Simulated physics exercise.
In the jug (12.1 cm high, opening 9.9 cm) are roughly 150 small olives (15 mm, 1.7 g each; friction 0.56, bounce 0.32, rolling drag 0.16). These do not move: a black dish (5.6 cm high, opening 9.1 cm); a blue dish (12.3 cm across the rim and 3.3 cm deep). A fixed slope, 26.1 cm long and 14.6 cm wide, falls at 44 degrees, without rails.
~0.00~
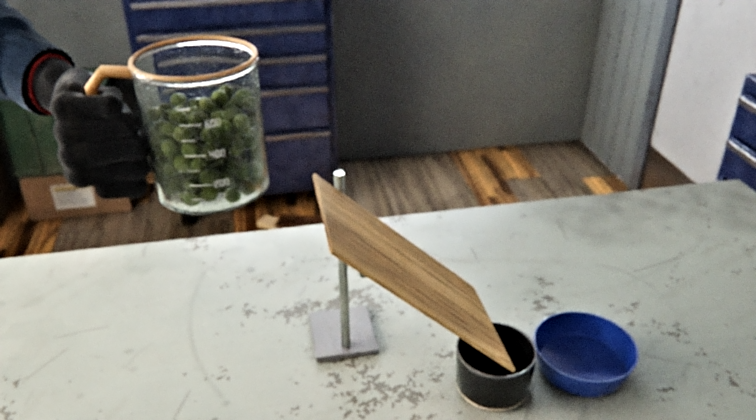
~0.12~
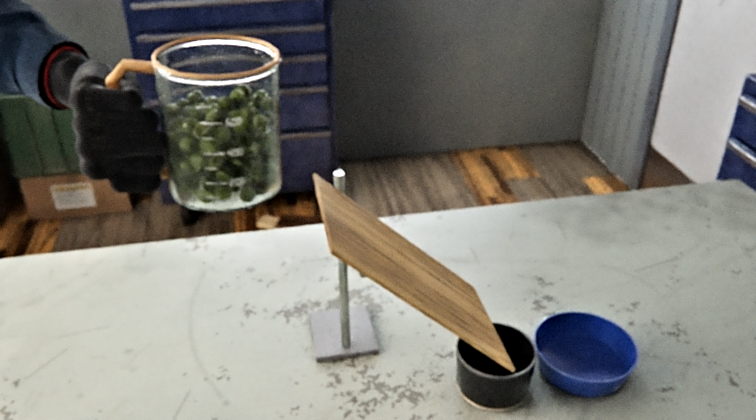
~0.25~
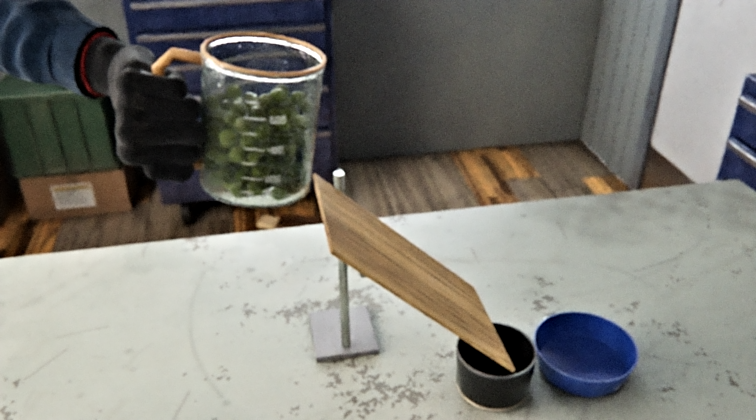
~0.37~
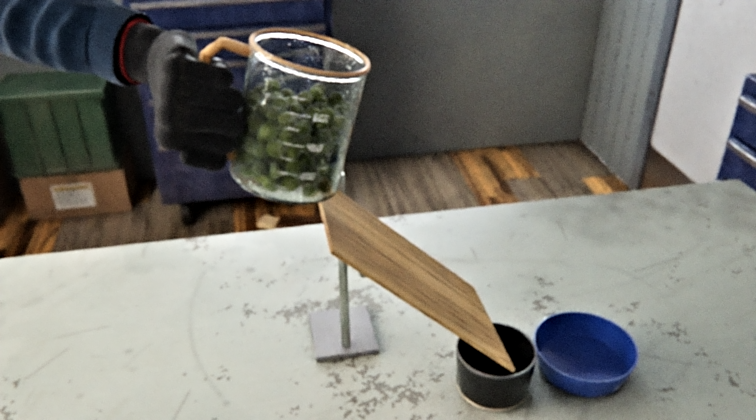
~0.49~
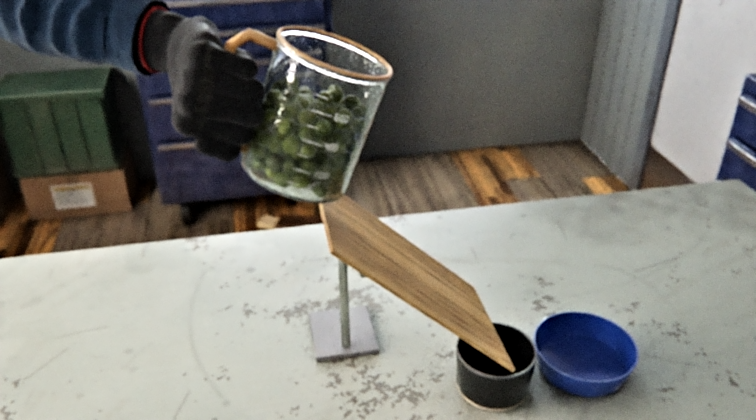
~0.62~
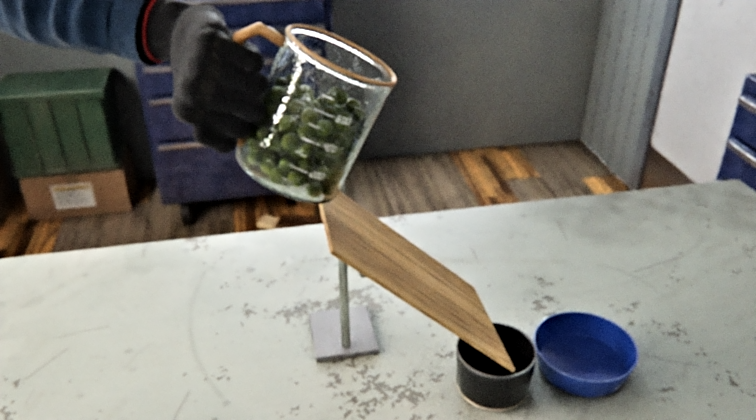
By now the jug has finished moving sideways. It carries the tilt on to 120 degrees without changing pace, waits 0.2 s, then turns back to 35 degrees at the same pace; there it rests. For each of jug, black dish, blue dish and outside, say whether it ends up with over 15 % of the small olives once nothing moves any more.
Jug - under; black dish - over; blue dish - over; outside - over.
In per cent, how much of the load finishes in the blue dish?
My estimate is roughly 20 per cent.
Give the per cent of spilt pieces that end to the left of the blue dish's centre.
Near 40 per cent of the spill.
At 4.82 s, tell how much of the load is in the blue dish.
Roughly 20 percent has arrived by that moment.
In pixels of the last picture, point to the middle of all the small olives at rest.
Around (554, 369).
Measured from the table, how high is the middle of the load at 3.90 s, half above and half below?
2 centimetres or so.
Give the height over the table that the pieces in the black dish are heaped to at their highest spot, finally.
I'd say close to 6.0 cm.
Then, at 1.88 s, tilt 88 degrees; jug 100 %; middle of all pieces near (297, 125).
Then, at 2.93 s, tilt 116 degrees; jug 5 %, outside 20 %, black dish 30 %, blue dish 15 %, slope 25 %, in the air 5 %; middle of all pieces near (519, 334).
After 3.90 s, tilt 69 degrees; outside 40 %, black dish 40 %, blue dish 20 %; middle of all pieces near (566, 365).
After 4.82 s, tilt 35 degrees; outside 40 %, black dish 40 %, blue dish 20 %; middle of all pieces near (566, 365).
By 5.1 s all is still; jug 0 %, outside 40 %, black dish 40 %, blue dish 20 %, slope 0 %.
